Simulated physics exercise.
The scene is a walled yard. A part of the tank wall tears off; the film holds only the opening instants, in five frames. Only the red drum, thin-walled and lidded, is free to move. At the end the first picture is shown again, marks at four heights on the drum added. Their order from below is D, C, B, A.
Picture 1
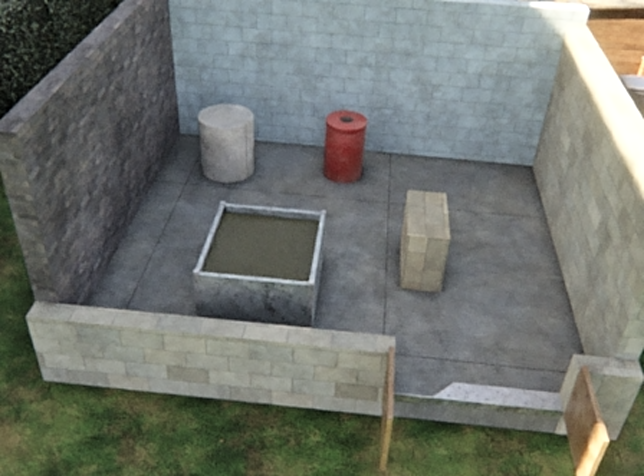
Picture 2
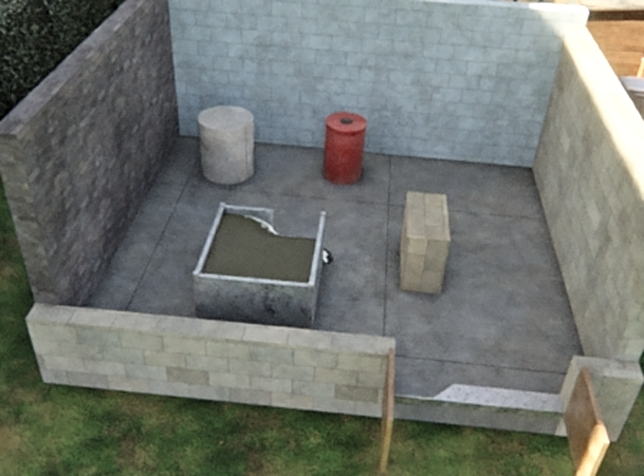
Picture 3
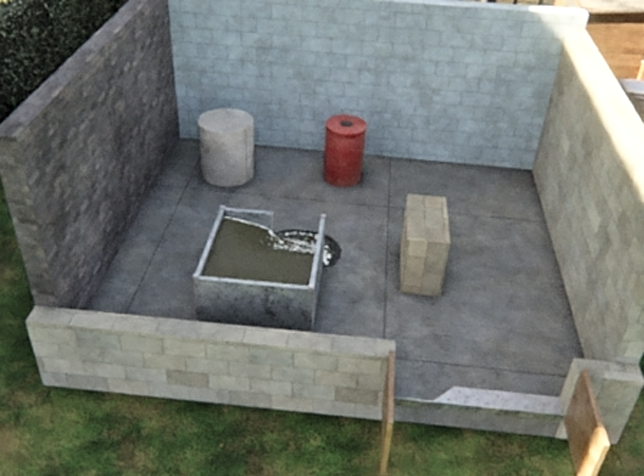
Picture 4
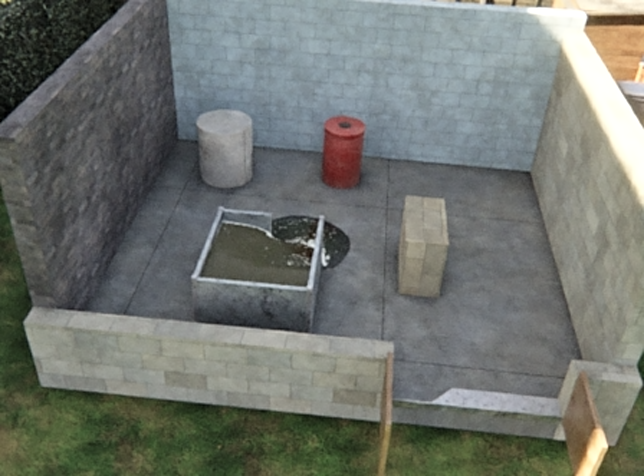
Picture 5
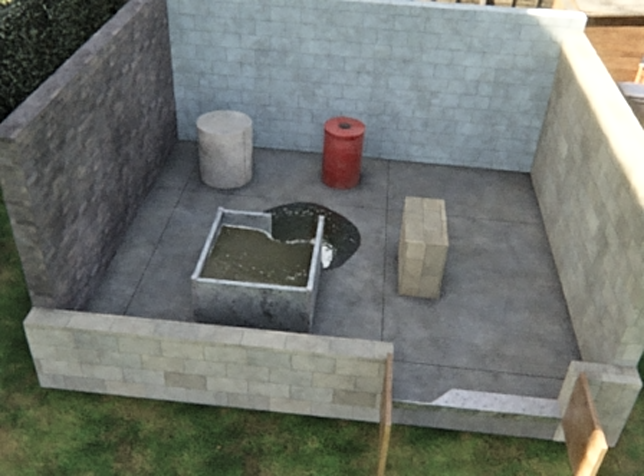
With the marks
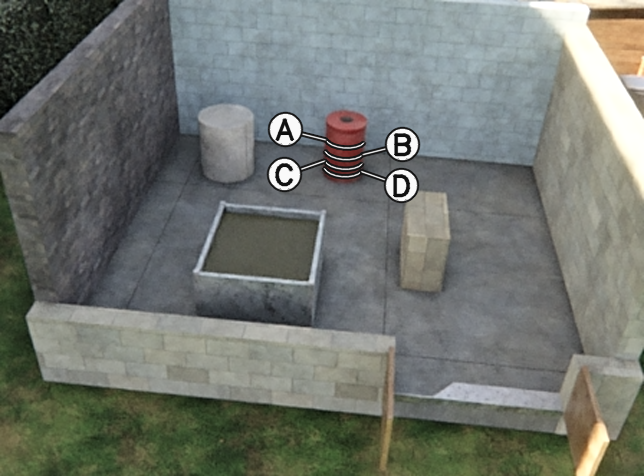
Murky water pouring through a broken back corner of a square tank, spreading across a walled yard's grey floor behind it.
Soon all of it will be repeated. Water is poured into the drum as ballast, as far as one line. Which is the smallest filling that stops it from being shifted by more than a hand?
Choose C.
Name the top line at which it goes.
Line D.
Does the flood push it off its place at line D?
Yes.
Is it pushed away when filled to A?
No, not at all.
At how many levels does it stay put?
Three.
On the marked copy, A at (343, 147); B at (343, 159); C at (342, 169); D at (341, 176); from the bottom up D, C, B, A.
With A, it does not move.
With B, it does not move.
With C, it does not move.
With D, it is pushed about its own width away.
